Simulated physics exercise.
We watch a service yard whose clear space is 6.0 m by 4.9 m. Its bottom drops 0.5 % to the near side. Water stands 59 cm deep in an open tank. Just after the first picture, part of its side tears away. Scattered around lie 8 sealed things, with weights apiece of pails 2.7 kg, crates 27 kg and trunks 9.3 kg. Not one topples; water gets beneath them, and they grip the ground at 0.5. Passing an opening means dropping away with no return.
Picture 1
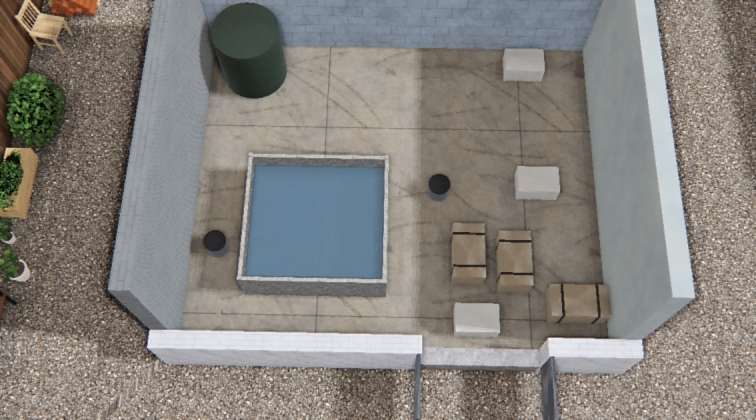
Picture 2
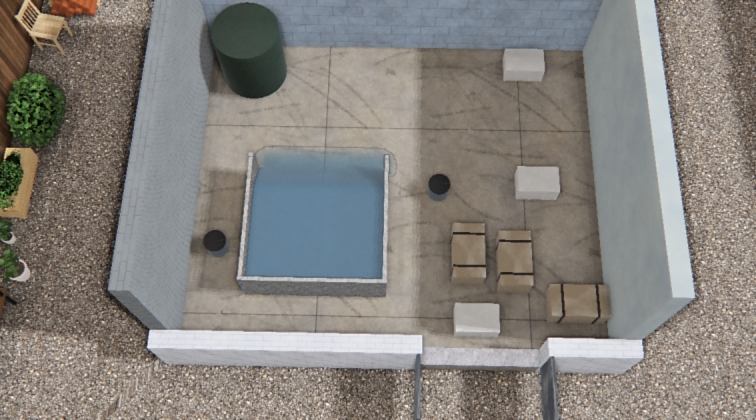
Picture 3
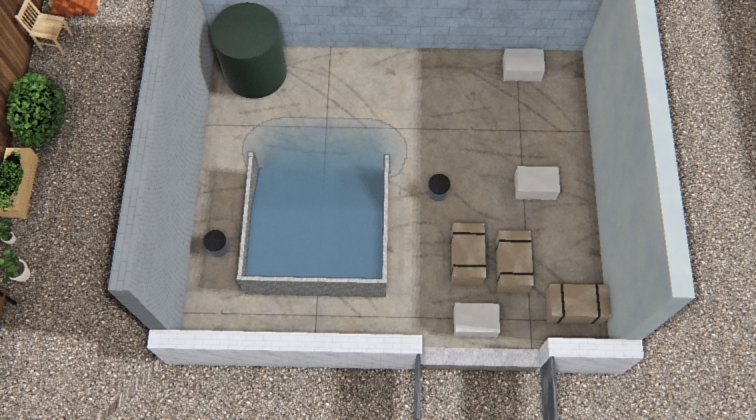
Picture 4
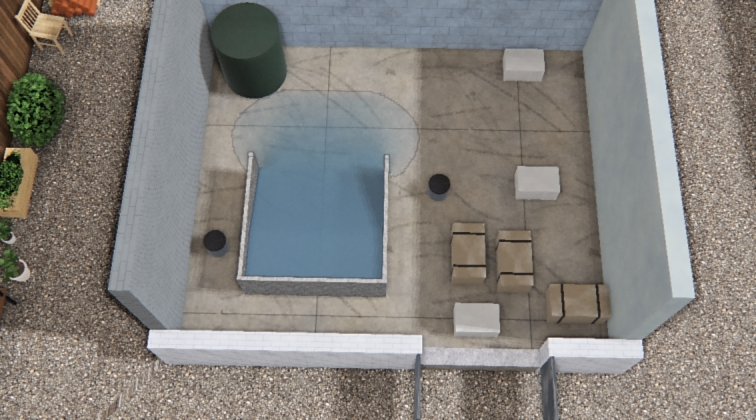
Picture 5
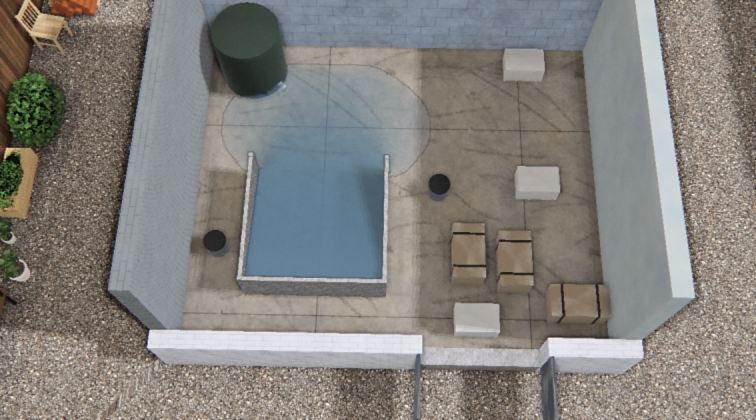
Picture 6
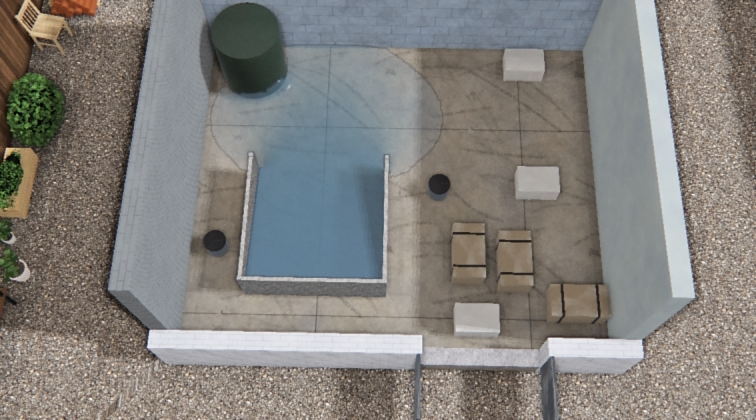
At the start, a square tank of blue water stands in a walled yard among crates, pale blocks, dark pails and a green cylinder. Its far side gives way, and water spreads across the floor toward the back wall, reaching the cylinder's base while the objects stay still.
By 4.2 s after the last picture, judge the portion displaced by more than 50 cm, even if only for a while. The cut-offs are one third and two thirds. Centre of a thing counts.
Mid band.
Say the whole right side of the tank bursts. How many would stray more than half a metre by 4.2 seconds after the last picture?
You'd get 7 in that case.
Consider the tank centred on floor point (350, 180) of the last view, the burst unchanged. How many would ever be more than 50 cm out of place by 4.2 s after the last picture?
4.
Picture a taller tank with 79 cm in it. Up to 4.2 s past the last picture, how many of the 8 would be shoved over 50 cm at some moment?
Under that setup the answer is 5.
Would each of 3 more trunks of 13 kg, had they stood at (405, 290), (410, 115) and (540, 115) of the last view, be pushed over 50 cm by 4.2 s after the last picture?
Note, in sequence: Under threshold; over threshold; over threshold.
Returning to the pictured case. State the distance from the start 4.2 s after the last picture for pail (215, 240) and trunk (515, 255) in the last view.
In turn: 120 cm, 40 cm.
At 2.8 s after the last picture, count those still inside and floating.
The number is 1.
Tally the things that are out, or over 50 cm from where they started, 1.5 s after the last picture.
I make it 0 by then.
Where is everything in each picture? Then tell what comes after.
The first picture shows a pail at (215, 240) rests on the ground; a crate at (539, 179) rests on the ground; 3.4 m2 under water; 0 of 8 have shifted.
The second picture shows a pail at (215, 240) rests on the ground; a crate at (539, 179), on the bottom; water covers 4.4 m2; 0 of 8 have shifted.
The third picture shows a pail at (215, 240), on the bottom; a crate at (539, 179), on the bottom; water covers 5.6 m2; 0 of 8 have shifted.
The fourth picture shows a pail at (215, 240), on the bottom; a crate at (539, 179) rests on the ground; 7.1 m2 under water; 0 of 8 have shifted.
The fifth picture shows a pail at (215, 240) rests on the ground; a crate at (539, 179), on the bottom; 8.5 m2 under water; 0 of 8 have shifted.
The sixth picture shows a pail at (215, 240), on the bottom; a crate at (539, 179) rests on the ground; water covers 9.8 m2; 0 of 8 have shifted.
Then, 0.4 s after the last picture 0 of 8 are over 50 cm from their spots; 0 afloat.
Then, 1.5 s after the last picture 0 of 8 are over 50 cm from their spots; 0 afloat.
Then, 2.8 s after the last picture 2 of 8 are over 50 cm from their spots; 1 afloat.
Then, 4.2 s after the last picture 3 of 8 are over 50 cm from their spots, and 3 have been at some point; 2 afloat.
